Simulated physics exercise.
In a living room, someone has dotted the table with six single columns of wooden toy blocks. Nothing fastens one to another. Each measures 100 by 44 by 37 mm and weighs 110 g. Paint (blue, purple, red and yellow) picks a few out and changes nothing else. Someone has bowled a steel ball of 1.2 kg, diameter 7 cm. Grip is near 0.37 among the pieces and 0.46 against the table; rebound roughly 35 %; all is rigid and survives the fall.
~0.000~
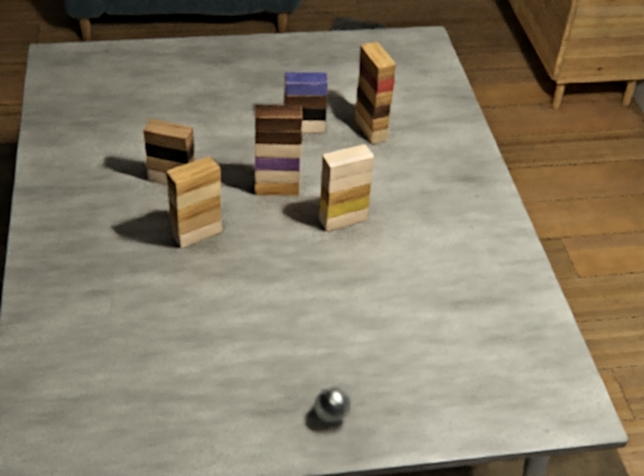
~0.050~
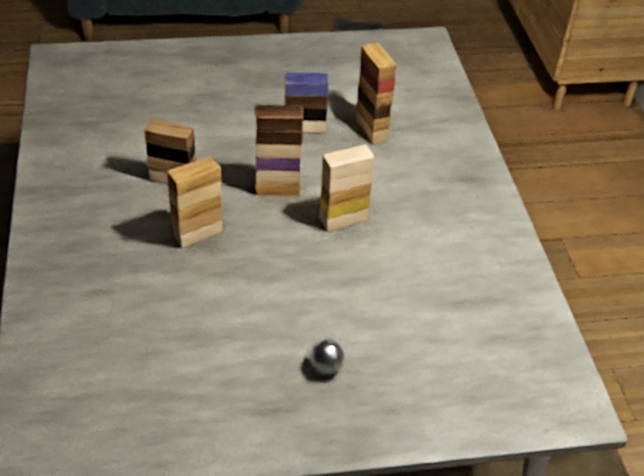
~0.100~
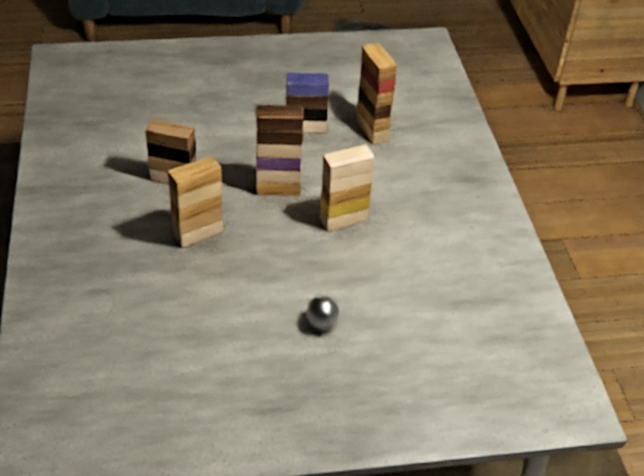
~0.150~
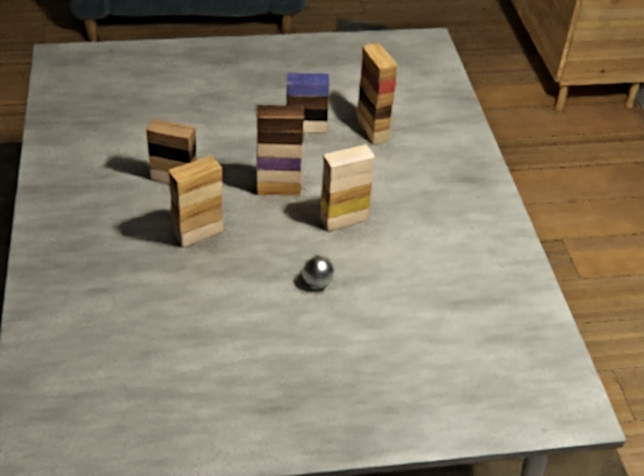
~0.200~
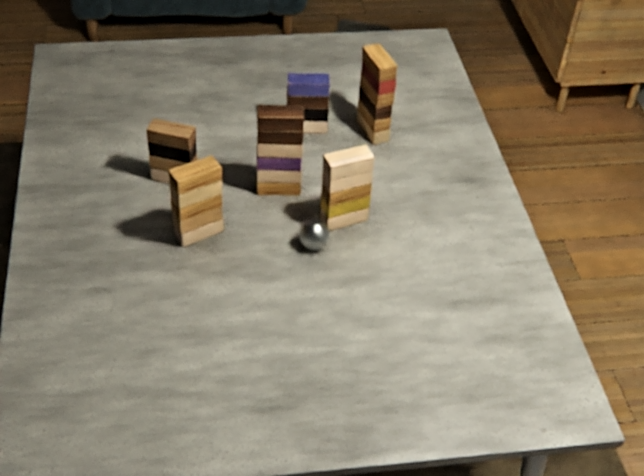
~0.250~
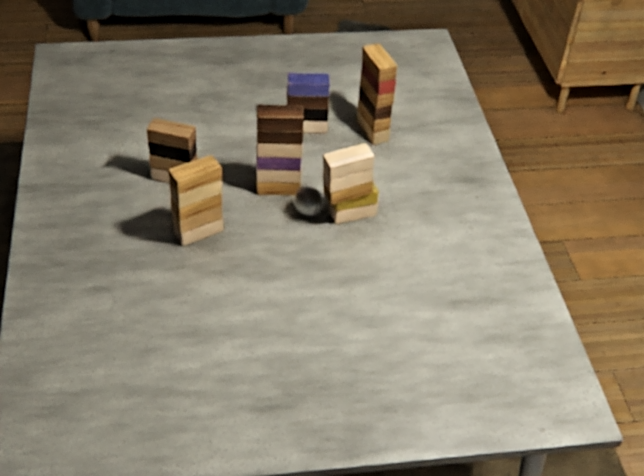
A shiny steel ball rolls across a grey table in a living room with a wooden floor, seen from above. Six small stacks of wooden blocks stand toward the far side, one topped with blue at the back, one with a red block at right, and a nearer pale one with a yellow block low down. The ball rolls away from the near edge and strikes the pale stack's left side, shifting its lower blocks, while the camera barely moves.
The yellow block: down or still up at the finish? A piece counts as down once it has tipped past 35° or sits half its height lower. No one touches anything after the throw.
In the end the yellow block stays up.
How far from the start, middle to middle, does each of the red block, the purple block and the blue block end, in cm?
Moved: Red 0, purple 10, blue 12.
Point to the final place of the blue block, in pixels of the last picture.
Around (321, 124).
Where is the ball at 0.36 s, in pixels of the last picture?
At about (302, 145).
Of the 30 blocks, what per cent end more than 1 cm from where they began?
Shifted: 50 per cent.
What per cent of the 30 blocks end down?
Roughly 25 per cent of them.
By 0.36 s, ball still moving; none of the 30 blocks down, 11 disturbed; yellow block moved 51 mm; purple block tilted 19°, 12 mm lower.
By 0.50 s, ball still moving; 6 of the 30 blocks down; yellow block moved 51 mm; blue block on its side.
By 0.80 s, ball still moving; 8 of the 30 blocks down; yellow block moved 54 mm; blue block on its side.
When it is over (1.3 s), ball rolling away; 8 of the 30 blocks down; yellow block moved 54 mm; blue block on its side; purple block 7 cm lower. In pixels of the last frame, middles, yellow block near (364, 192), blue block near (321, 124).
